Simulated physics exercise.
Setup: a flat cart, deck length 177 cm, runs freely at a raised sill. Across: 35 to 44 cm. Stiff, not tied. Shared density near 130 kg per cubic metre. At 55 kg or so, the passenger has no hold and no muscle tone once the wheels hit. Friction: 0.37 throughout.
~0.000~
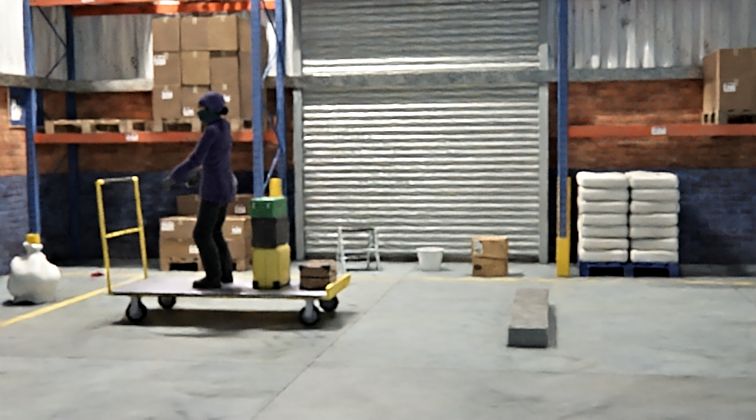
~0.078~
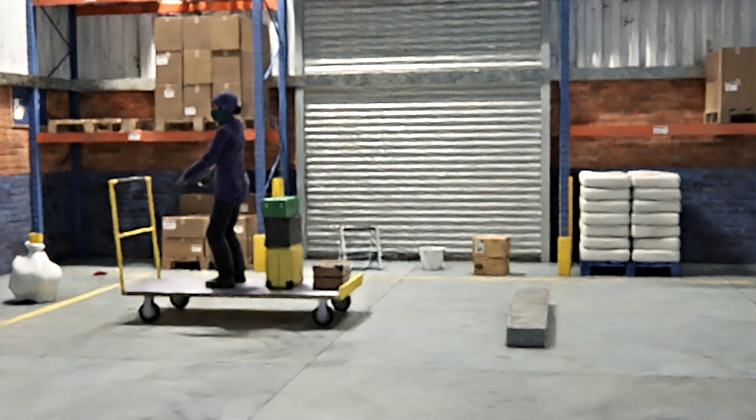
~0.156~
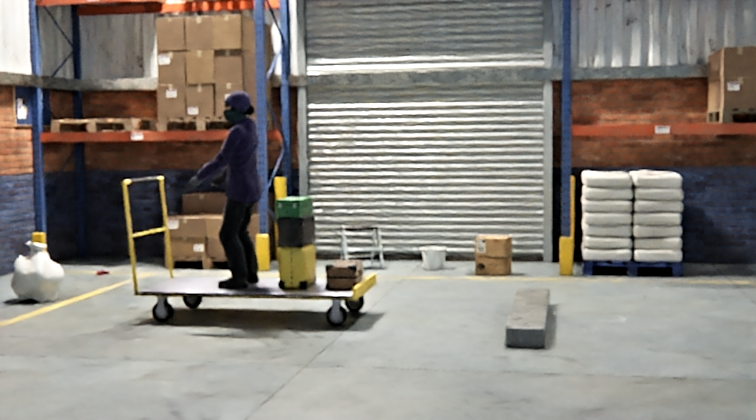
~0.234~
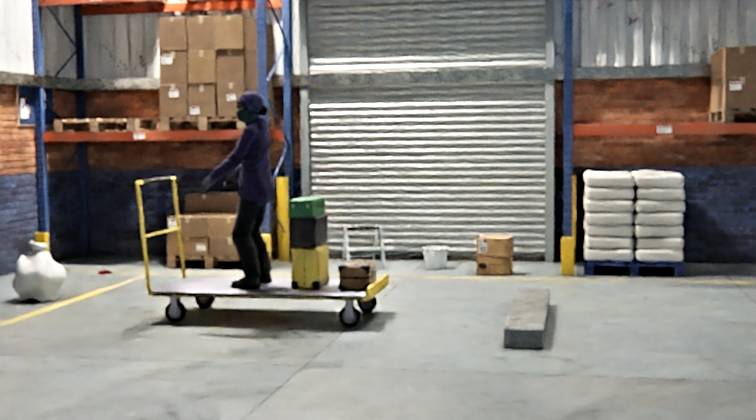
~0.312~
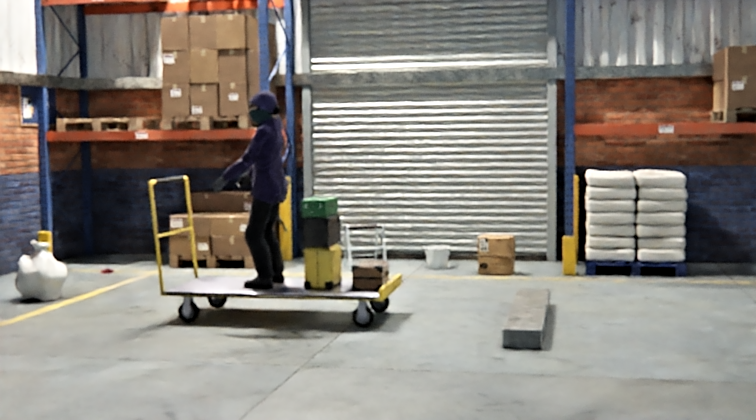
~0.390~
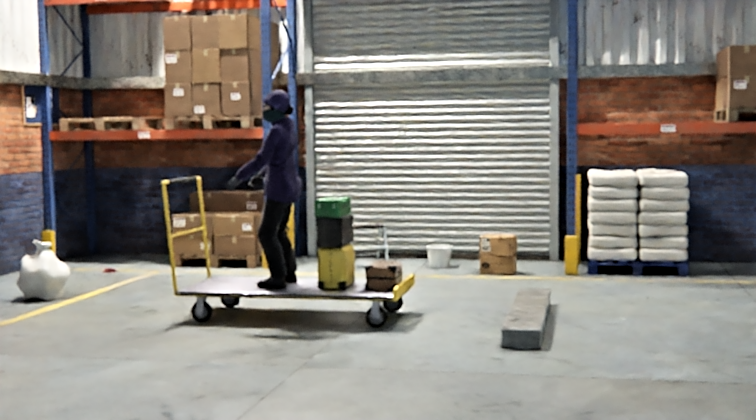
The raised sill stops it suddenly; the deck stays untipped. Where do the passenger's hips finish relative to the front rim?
The passenger's hips finish short of the front rim.
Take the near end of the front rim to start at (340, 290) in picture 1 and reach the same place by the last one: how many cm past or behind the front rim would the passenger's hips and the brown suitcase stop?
Then hips 70 behind, brown 20 behind.
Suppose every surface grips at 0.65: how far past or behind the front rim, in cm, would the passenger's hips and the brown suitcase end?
Result - hips: 70 behind; brown: 20 behind.
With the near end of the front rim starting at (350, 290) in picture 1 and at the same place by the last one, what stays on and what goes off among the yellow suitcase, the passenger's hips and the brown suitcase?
In that case yellow on, hips on, brown on.
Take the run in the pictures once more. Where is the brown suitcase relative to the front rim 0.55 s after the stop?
Roughly 15 cm behind it.
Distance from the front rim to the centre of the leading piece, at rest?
80 cm past it.
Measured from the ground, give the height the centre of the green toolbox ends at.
Its centre ends some 5 cm up.
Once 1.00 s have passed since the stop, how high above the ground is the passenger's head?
The head is roughly 90 cm up.
After 1.06 s the deck stops.
After 1.61 s the passenger's hips are 66 cm behind the rim, near (438, 265) in the last picture's view.
After 2.06 s the passenger's hips are 75 cm behind the rim, near (427, 275) in the last picture's view.
At rest, 4.2 s, past the rim, black suitcase and green toolbox; behind it, yellow suitcase, brown suitcase and the passenger's hips.
